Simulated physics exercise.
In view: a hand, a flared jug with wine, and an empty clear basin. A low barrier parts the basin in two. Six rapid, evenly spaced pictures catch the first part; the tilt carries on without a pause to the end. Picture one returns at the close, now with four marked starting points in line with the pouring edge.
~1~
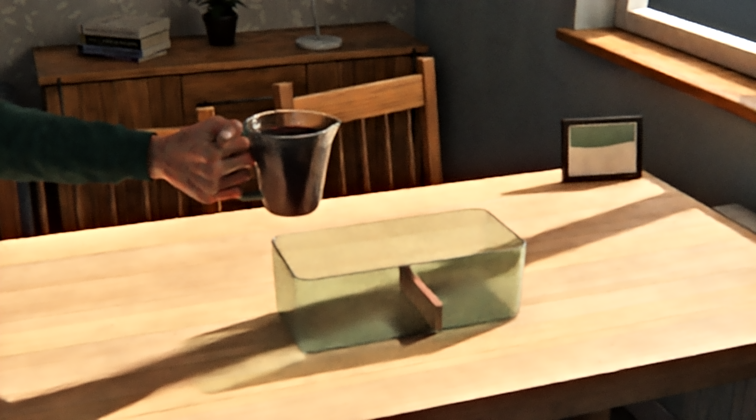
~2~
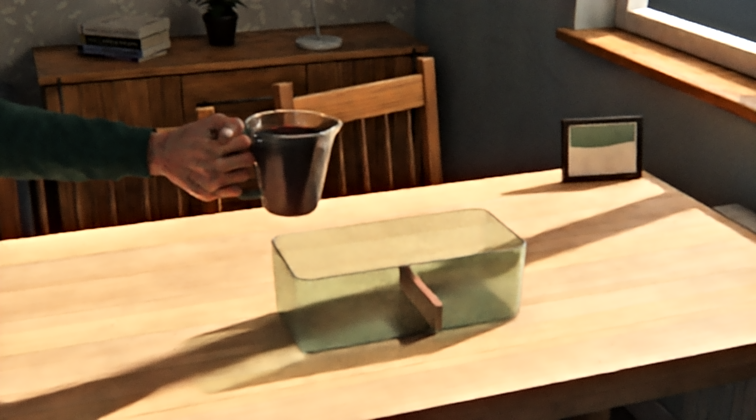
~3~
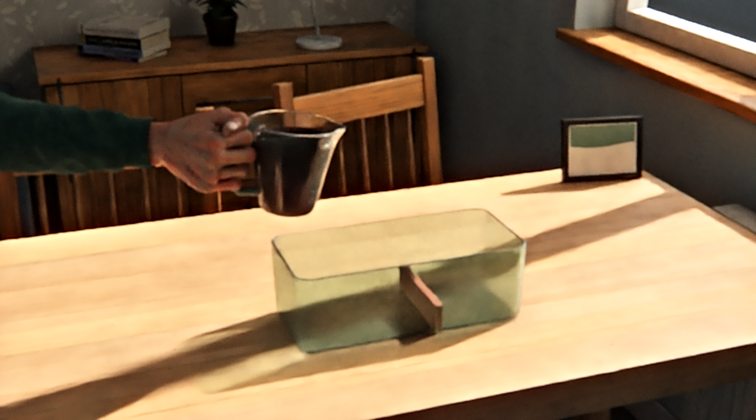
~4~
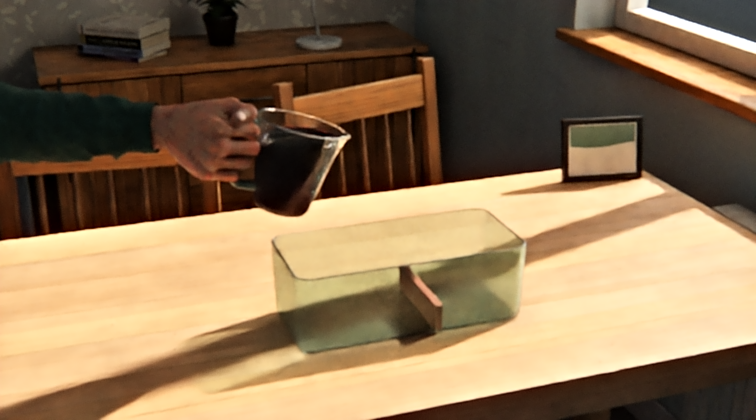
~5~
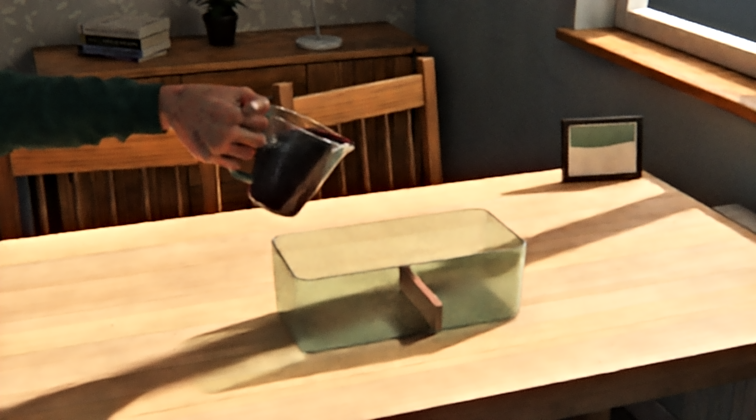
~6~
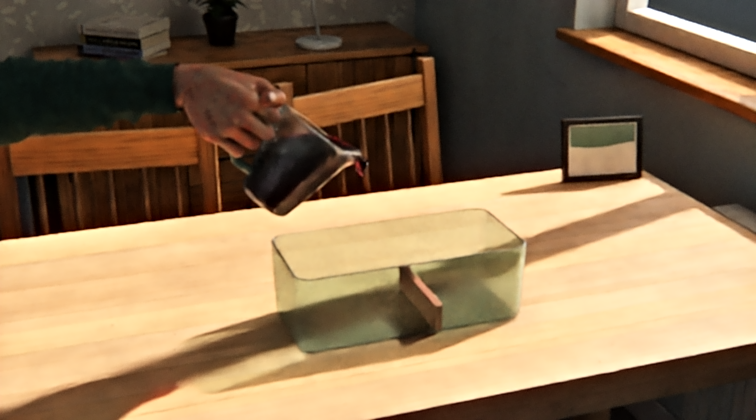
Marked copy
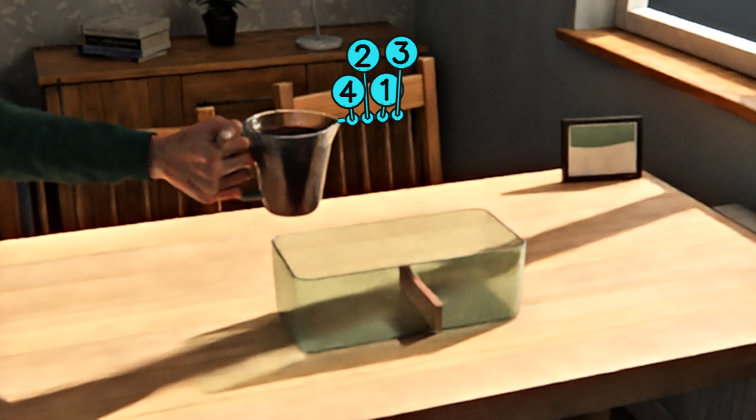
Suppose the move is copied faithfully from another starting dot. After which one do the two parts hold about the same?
I would pick dot 1.
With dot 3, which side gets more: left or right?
The right side.
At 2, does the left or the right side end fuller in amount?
The left one.
On the marked copy, 1 at (382, 116); 2 at (367, 117); 3 at (397, 114); 4 at (352, 119).
For dot 1, about 46 % ends left of the wall and 52 % right of it.
For dot 2, about 69 % ends left of the wall and 29 % right of it.
For dot 3, about 24 % ends left of the wall and 75 % right of it.
For dot 4, about 86 % ends left of the wall and 10 % right of it; 3 % is lost outside.
